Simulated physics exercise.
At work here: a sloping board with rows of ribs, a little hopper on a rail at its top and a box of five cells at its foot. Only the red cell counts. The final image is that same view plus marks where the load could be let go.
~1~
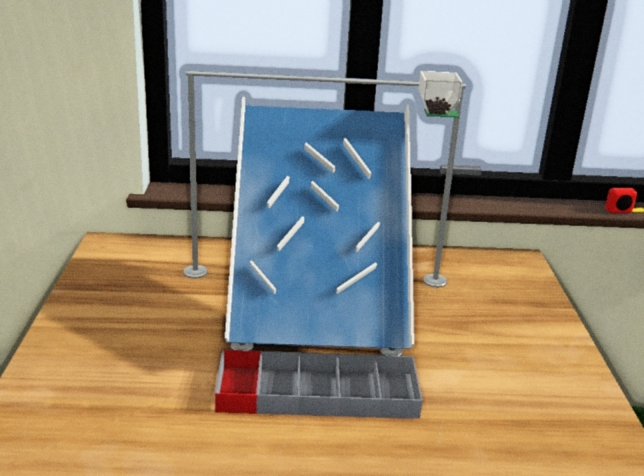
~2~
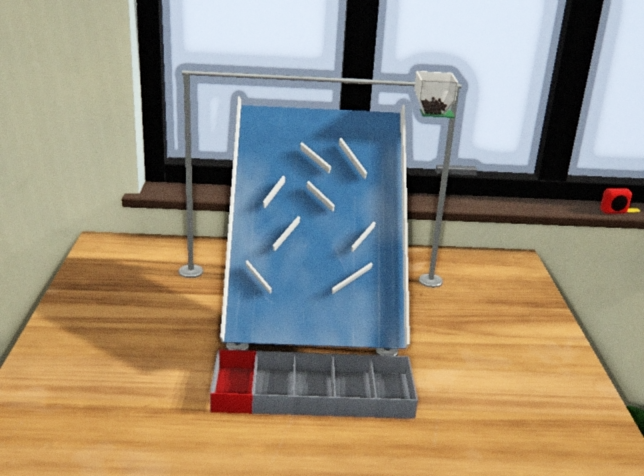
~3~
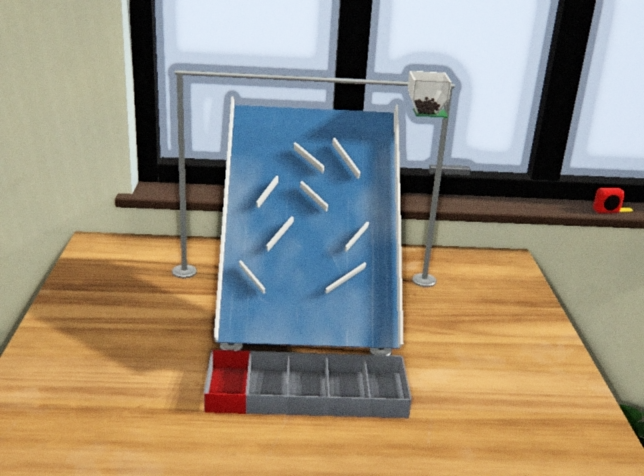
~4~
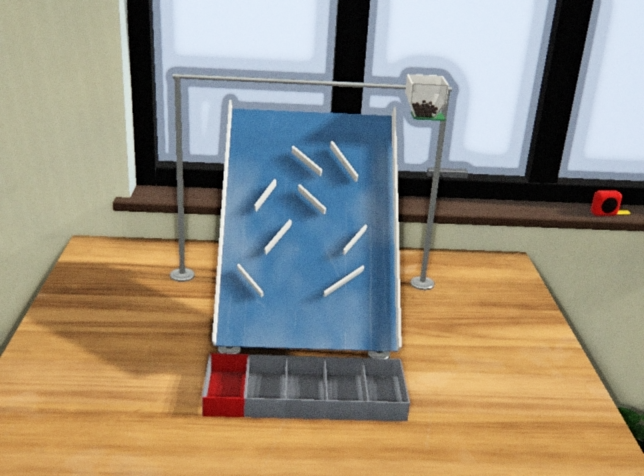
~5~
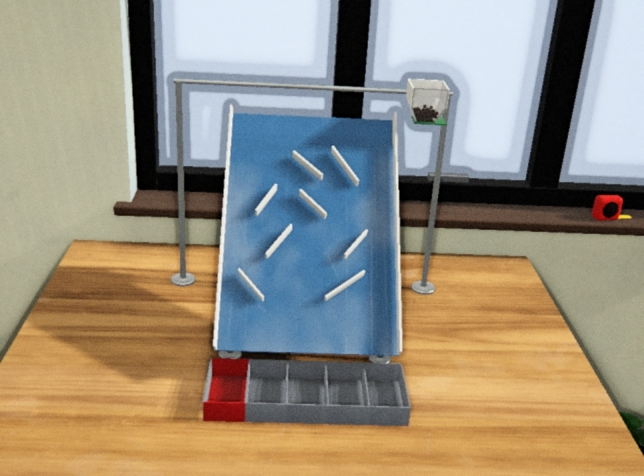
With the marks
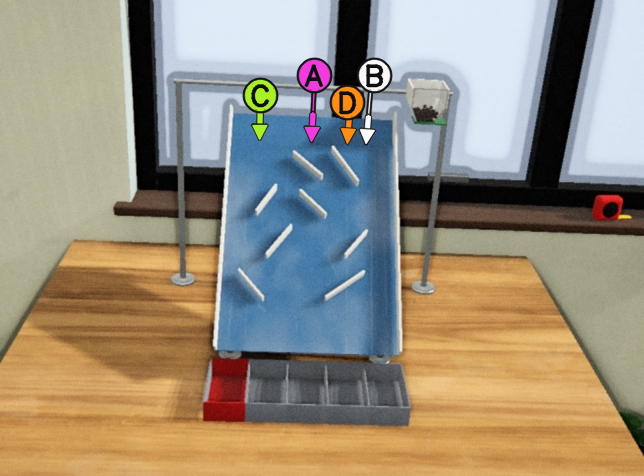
The view shifts slightly around a still, sloping blue board with a hopper above it.
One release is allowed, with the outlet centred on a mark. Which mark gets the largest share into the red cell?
Best: C.
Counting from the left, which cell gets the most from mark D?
The fifth.
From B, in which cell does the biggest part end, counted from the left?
The fifth.
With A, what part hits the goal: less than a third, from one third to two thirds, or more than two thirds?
Less than a third.
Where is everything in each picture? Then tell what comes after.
The first picture shows hopper (438, 104), chocolate balls, door shut.
The second picture shows ribs (301, 143) to (330, 167), (341, 138) to (366, 173), (264, 202) to (284, 176).
The third picture shows ribs (301, 182) to (327, 206), (267, 246) to (293, 217), (346, 247) to (368, 222).
The fourth picture shows ribs (238, 264) to (262, 293), (325, 292) to (364, 266).
The fifth picture shows red cell (224, 410), number 1 of 5 from the left.
On the marked copy, mark A meets the board at (311, 136); mark B meets the board at (366, 138); mark C meets the board at (259, 134); mark D meets the board at (347, 138).
With A, about a tenth in the red cell, the larger part in other cells, about a tenth outside the box.
With B, just a few in the red cell, almost all in other cells, about a tenth outside the box.
With C, roughly two thirds in the red cell, roughly a quarter in other cells, about a tenth outside the box.
With D, not one piece in the red cell, the larger part in other cells, about a tenth outside the box.
